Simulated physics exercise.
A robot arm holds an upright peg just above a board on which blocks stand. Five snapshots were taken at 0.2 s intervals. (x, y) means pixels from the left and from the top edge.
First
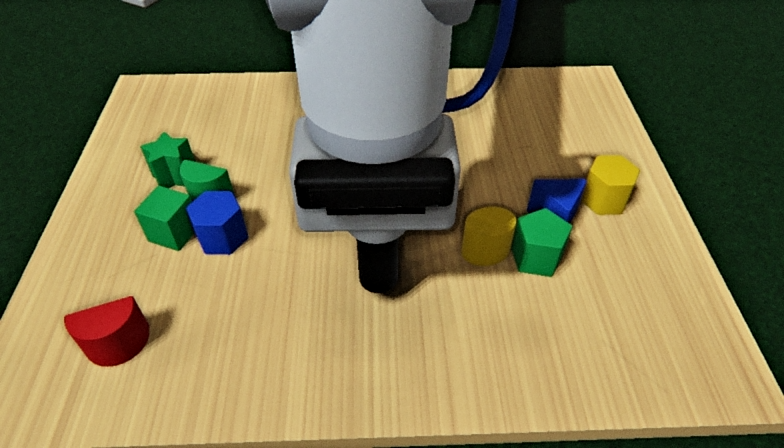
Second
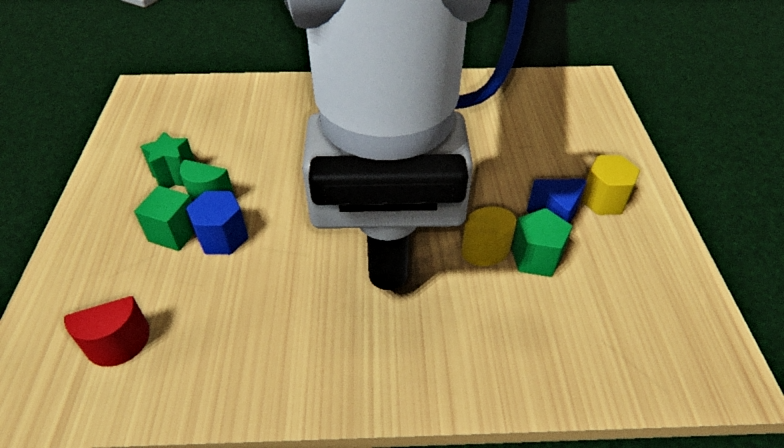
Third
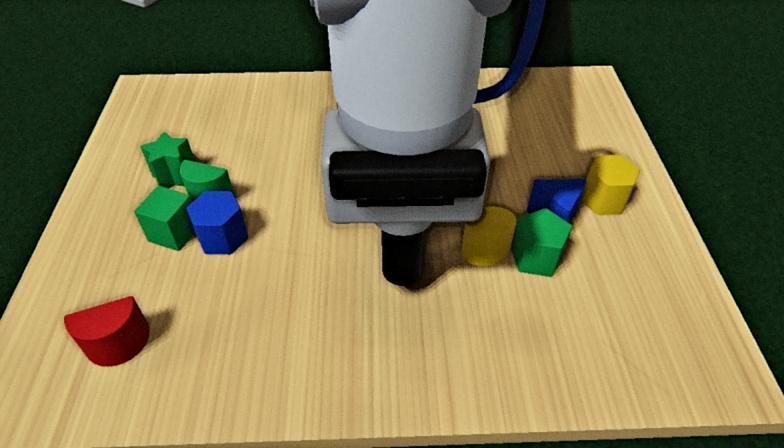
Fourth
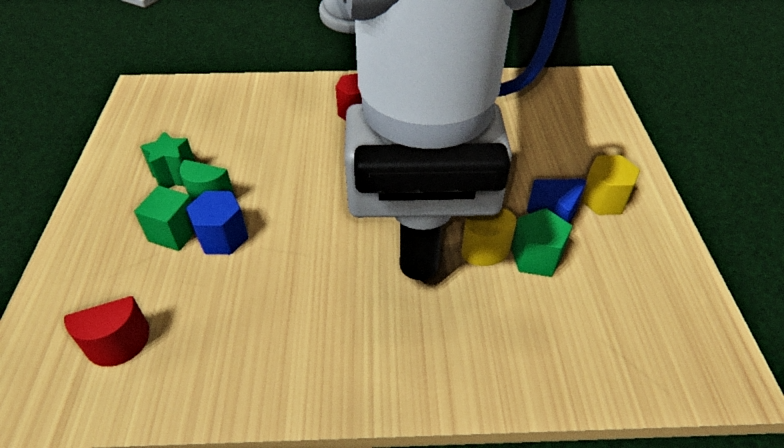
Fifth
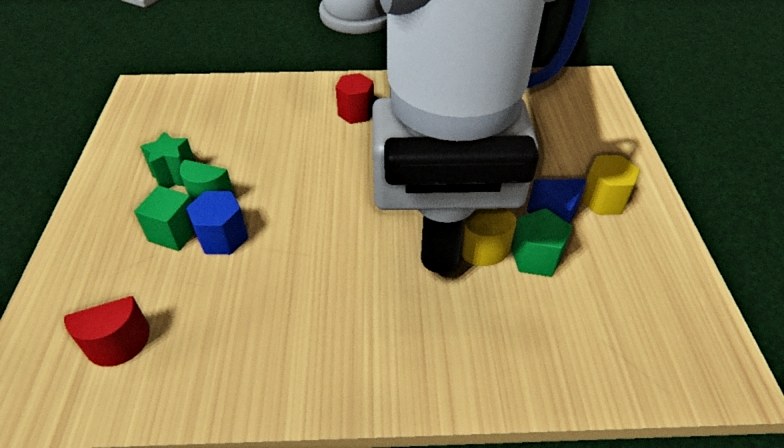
In the video, a robot arm holding a dark upright peg over a wooden board moves a short way right, nearing a yellow block beside green and blue ones, while the blocks stay still and a red block behind the arm comes into view.
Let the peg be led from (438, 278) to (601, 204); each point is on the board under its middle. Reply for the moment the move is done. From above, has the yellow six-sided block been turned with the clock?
That would be a yes.
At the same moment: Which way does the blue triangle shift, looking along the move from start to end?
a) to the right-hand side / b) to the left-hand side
I choose b.
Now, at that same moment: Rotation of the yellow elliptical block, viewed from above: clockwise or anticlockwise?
Anticlockwise, looking down.
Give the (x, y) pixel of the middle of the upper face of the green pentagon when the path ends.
My estimate: (599, 218).
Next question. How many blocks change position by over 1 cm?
Three or more blocks.
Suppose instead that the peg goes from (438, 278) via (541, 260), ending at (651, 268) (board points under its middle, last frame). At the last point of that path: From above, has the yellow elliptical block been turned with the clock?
Short answer: No.
What follows on the original path. One third of the way, peg at (501, 232); yellow elliptical block at (527, 197), turned 20° anticlockwise; green pentagon at (558, 224), turned 45° clockwise.
Two thirds of the way, peg at (558, 207); yellow elliptical block at (546, 168), turned 85° anticlockwise; green pentagon at (595, 220), turned 110° clockwise; blue triangle at (587, 174), turned 55° clockwise; yellow six-sided block at (623, 167).
At the end, peg at (608, 184); yellow elliptical block at (551, 164), turned 115° anticlockwise; green pentagon at (599, 218), turned 135° clockwise; blue triangle at (608, 152), turned 80° clockwise; yellow six-sided block at (648, 155), turned 20° clockwise.
